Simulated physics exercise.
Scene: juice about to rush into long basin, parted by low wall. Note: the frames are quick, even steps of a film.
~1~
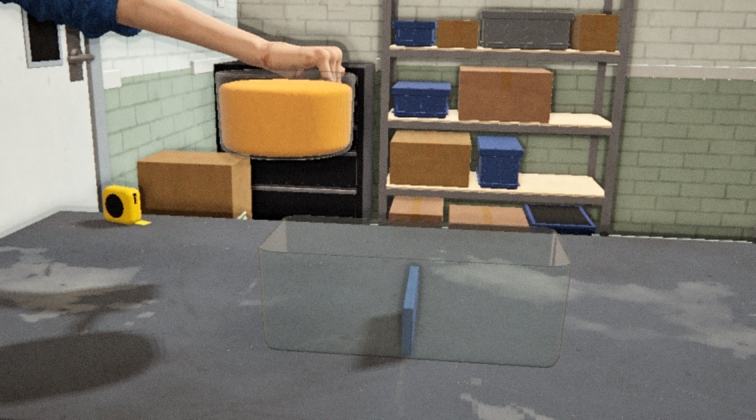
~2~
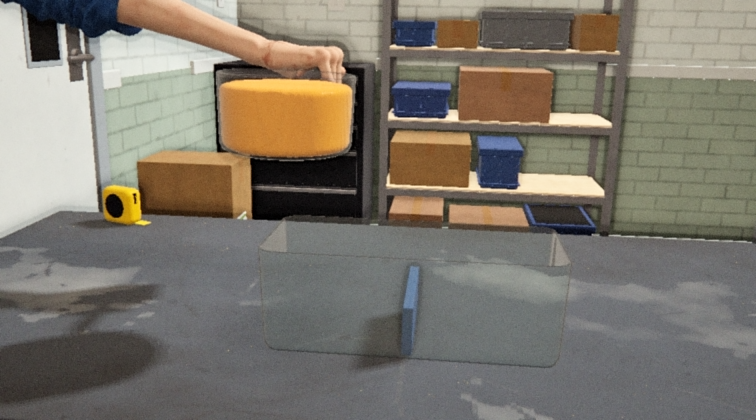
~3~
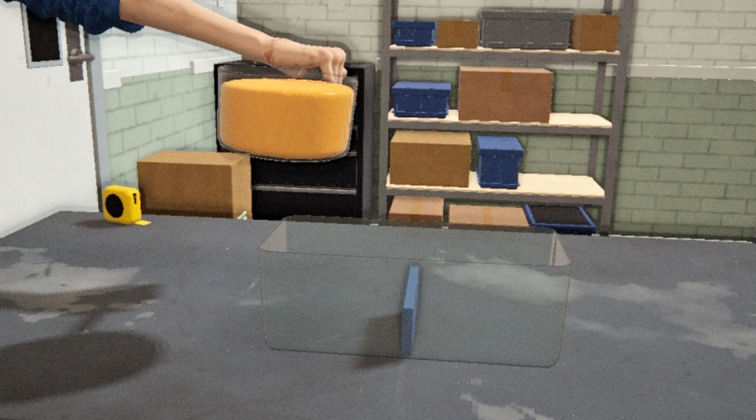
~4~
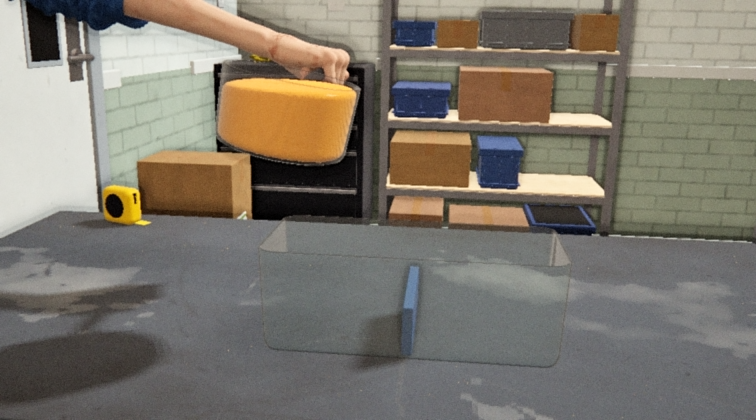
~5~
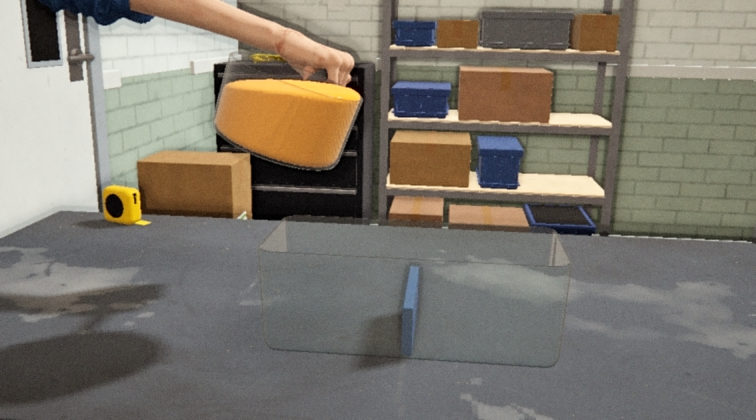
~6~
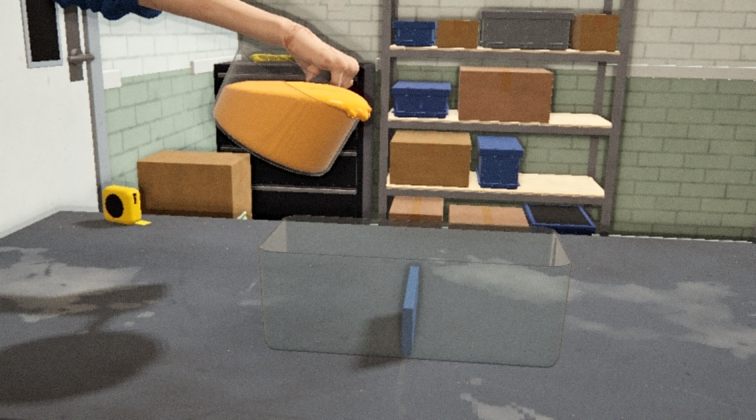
In a storage room, a hand gradually tilts a clear container of orange liquid rightward.
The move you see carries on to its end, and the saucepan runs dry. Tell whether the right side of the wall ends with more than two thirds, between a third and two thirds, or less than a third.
The right side ends with between a third and two thirds.
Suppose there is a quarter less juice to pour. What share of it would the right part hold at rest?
The share comes to roughly 25 per cent.
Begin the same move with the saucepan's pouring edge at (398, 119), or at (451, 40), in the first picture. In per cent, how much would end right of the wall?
In order, roughly 80 percent and 85 percent.
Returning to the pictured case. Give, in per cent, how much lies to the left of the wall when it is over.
It comes to about 55 per cent.
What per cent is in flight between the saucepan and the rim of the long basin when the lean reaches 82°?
Share in flight: Approx. 35 %.
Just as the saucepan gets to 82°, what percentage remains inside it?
Around 45 in a hundred.
A moment on, the tilt is 82° and 43 per cent is still to pour, 5 is left of the wall and 16 right of it.
Next, the tilt is 95° and 12 per cent is still to pour, 34 is left of the wall and 45 right of it.
Then the tilt is 95° and 4 per cent is still to pour, 47 is left of the wall and 45 right of it.
Later the tilt is 95° and 1 per cent is still to pour, 52 is left of the wall and 45 right of it.
In the end 54 per cent lies left of the wall, 45 right of it and 1 outside.
